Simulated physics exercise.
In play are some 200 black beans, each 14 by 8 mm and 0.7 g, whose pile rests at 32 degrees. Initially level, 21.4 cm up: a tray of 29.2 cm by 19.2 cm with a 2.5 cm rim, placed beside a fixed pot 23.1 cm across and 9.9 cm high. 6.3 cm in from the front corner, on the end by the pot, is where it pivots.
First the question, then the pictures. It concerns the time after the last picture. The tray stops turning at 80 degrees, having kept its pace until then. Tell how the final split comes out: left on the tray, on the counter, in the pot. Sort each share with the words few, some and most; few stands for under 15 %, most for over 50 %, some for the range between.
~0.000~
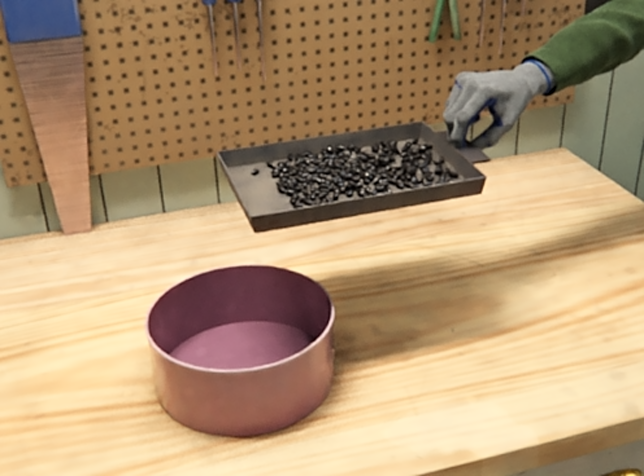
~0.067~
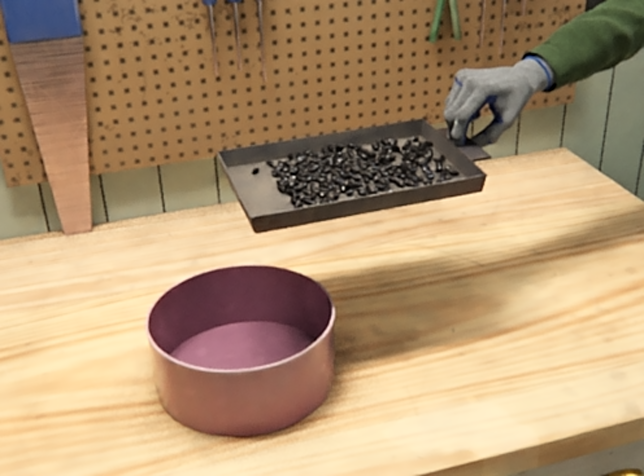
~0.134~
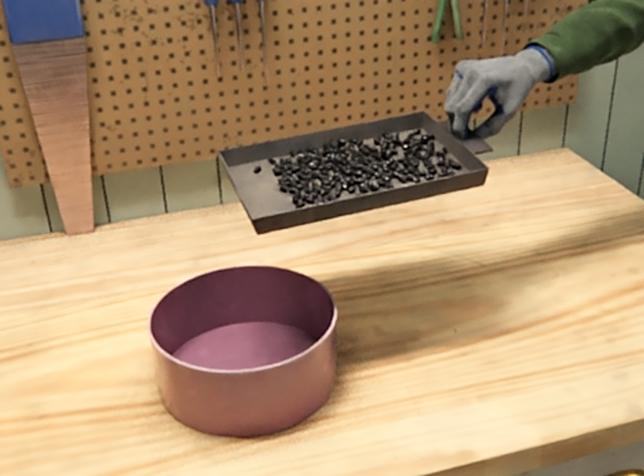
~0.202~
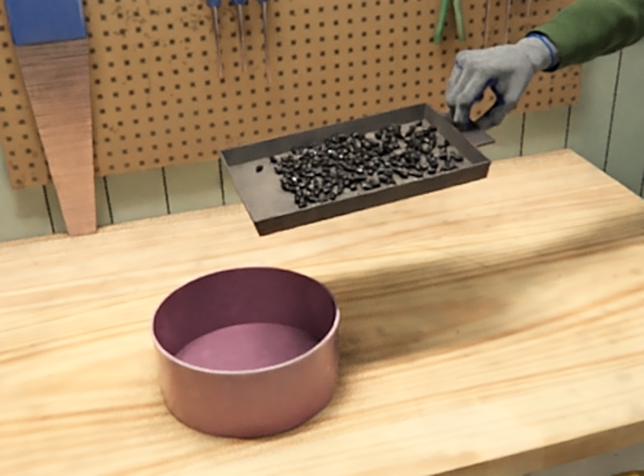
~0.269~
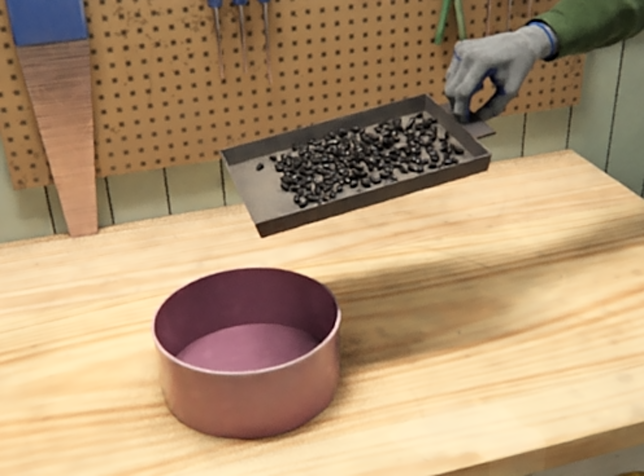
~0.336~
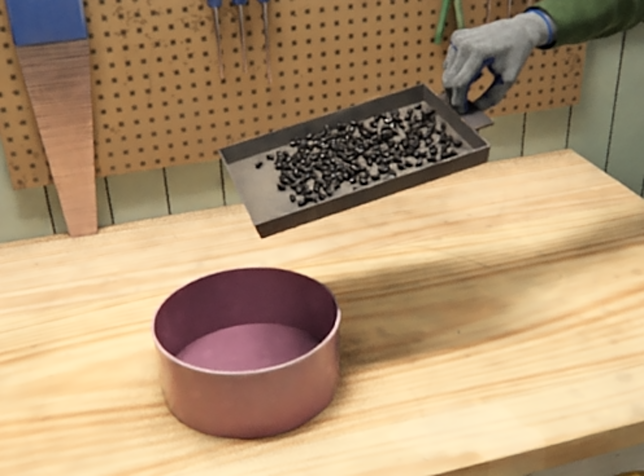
The shares come out as follows. Left on the tray: Some. Counter: Few. Pot: Most.
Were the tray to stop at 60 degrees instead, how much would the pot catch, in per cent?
5 percent.
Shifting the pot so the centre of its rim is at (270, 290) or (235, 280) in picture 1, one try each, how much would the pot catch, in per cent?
Estimates: 70 % and 70 %, in that order.
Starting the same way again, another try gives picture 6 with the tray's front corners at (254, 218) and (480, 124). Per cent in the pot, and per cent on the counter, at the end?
Pot: 30, counter: 25.
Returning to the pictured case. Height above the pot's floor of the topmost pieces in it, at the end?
About 1.5 centimetres.
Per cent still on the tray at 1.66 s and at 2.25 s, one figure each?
Around 95 first, about 50 after.
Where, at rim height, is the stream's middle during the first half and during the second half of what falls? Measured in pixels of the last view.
(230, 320) first, (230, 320) later, roughly.
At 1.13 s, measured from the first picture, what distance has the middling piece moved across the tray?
13 cm.
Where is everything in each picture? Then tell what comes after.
In the first frame, tray tilt 0 degrees, front corners at (254, 215) and (482, 176); middle of the pieces at (358, 172); pot at (240, 312).
In the second frame, tray tilt 1 degrees, front corners at (254, 215) and (483, 174); middle of the pieces at (358, 171).
In the third frame, tray tilt 3 degrees, front corners at (255, 216) and (485, 167); middle of the pieces at (360, 166).
In the fourth frame, tray tilt 6 degrees, front corners at (257, 219) and (486, 160), lowest corner left front; middle of the pieces at (361, 162).
In the fifth frame, tray tilt 8 degrees, front corners at (258, 221) and (487, 153), lowest corner left front; middle of the pieces at (362, 158).
In the sixth frame, tray tilt 11 degrees, front corners at (257, 222) and (485, 145), lowest corner left front; middle of the pieces at (361, 152); pot at (246, 315). The tray's pace is about 40 degrees a second.
Then, at 1.13 s, tilt 43 degrees; the tray holds 100 %, the pot 0 %.
After 1.66 s, tilt 65 degrees; the tray holds 95 %, the pot 5 %.
Then, at 2.25 s, tilt 80 degrees; the tray holds 50 %, the pot 40 %.
In the end, at 3.9 s, tray 25 %, counter 0 %, pot 75 %.
